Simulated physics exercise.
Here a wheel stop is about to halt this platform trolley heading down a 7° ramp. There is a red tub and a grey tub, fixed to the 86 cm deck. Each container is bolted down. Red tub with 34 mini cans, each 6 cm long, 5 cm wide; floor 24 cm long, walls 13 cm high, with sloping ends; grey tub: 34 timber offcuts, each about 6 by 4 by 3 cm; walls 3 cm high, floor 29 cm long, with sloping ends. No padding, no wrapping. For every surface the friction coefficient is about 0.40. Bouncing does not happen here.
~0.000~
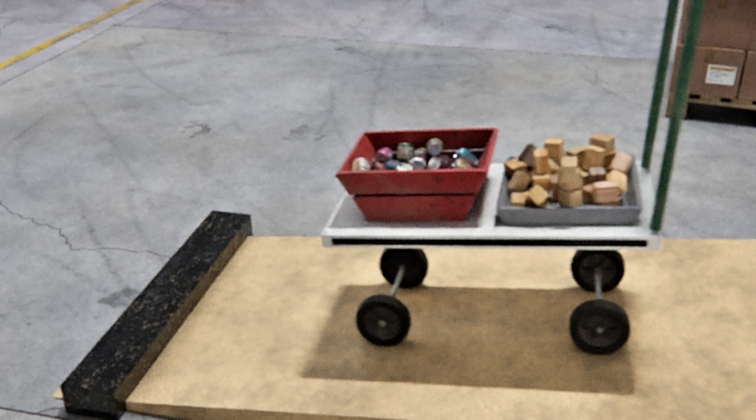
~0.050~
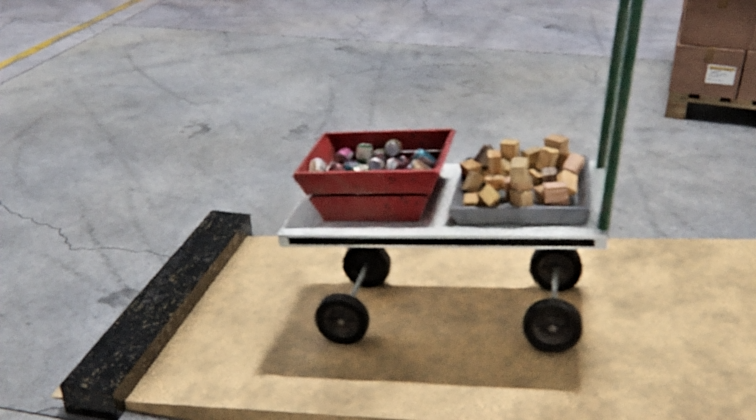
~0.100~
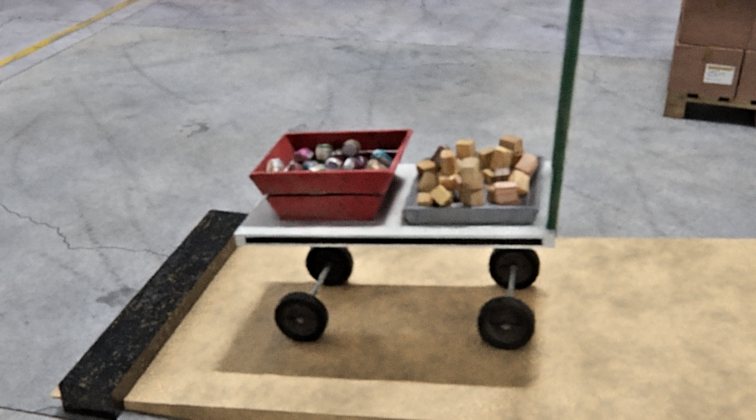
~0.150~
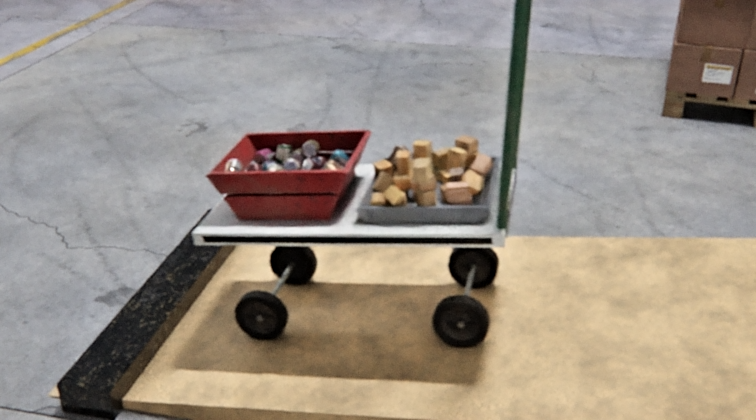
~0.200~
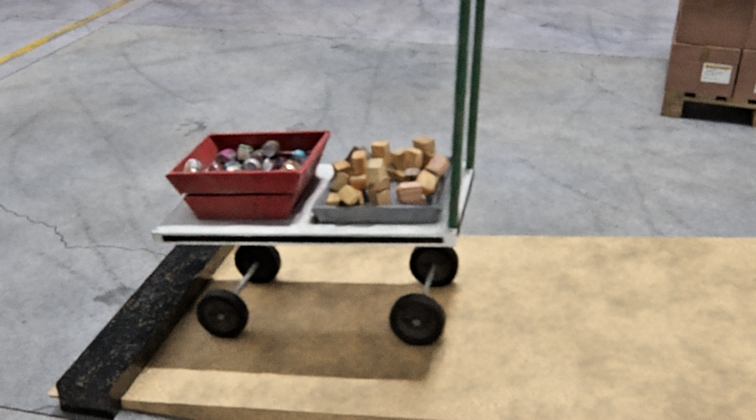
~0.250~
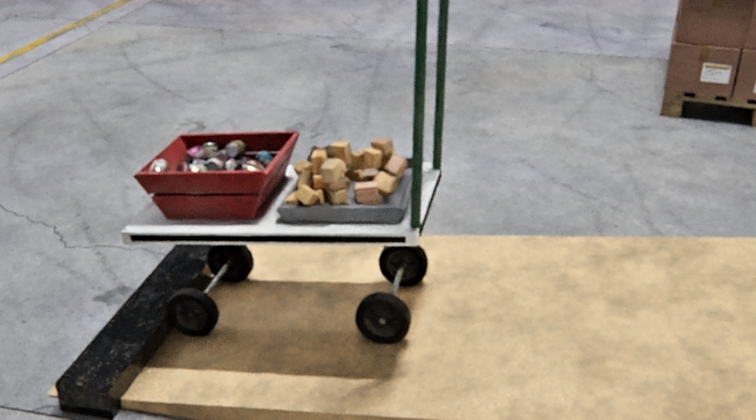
A trolley carrying a red tub of small cans and a grey tub of wooden blocks rolled steadily left across a tan board, until its front wheels were beside the black strip.
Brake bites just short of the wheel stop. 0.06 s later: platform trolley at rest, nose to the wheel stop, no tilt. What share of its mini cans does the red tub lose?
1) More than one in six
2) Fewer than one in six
2, fewer than one in six.
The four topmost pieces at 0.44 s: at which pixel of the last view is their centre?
About (274, 107).
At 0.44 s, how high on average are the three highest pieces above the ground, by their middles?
About 74 cm up.
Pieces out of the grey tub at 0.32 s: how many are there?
At that moment the grey tub count out stands near 5.
After 0.32 s, the red tub has all 34 and the grey tub is down by 5 of 34.
After 0.44 s, the red tub is down by 1 of 34 and the grey tub is down by 11 of 34.
After 0.67 s, the red tub is down by 2 of 34 and the grey tub is down by 14 of 34.
When it is over (at 1.17 s), the red tub is down by 2 of 34 and the grey tub is down by 14 of 34. Asked share, 2 of 34, 6 per cent.
